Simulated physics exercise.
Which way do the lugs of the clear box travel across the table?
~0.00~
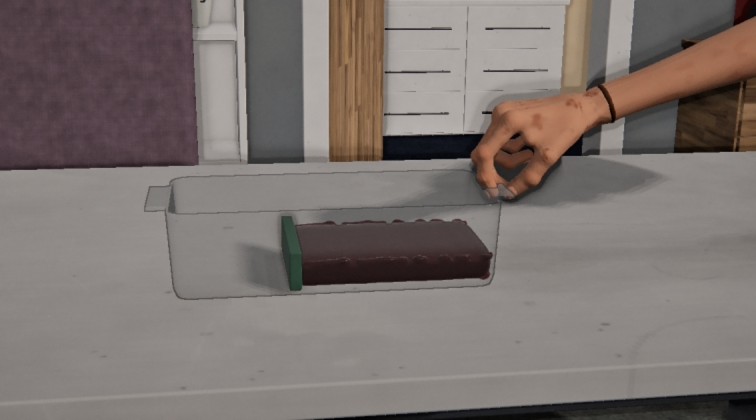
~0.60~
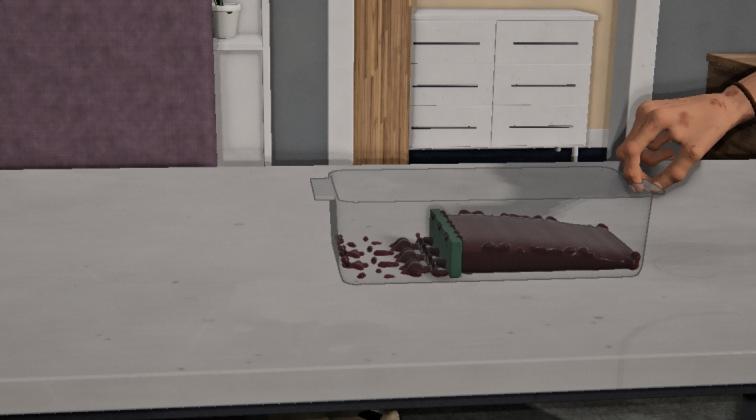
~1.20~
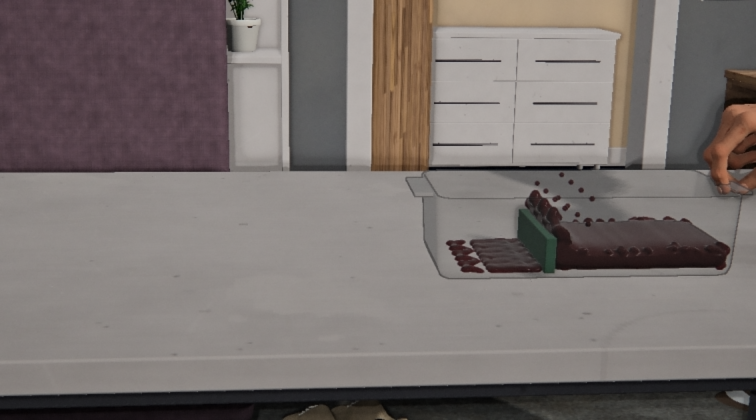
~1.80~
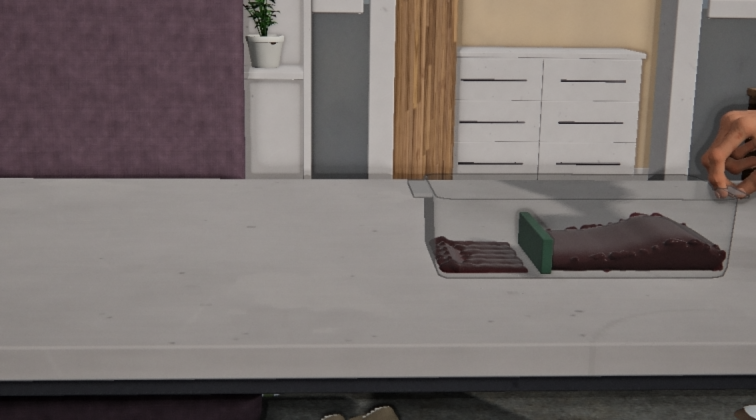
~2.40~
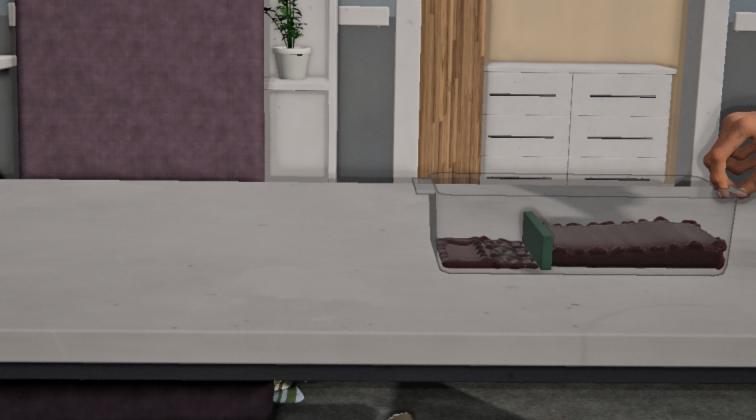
The lugs move to the right, along with the box as the hand pulls it.
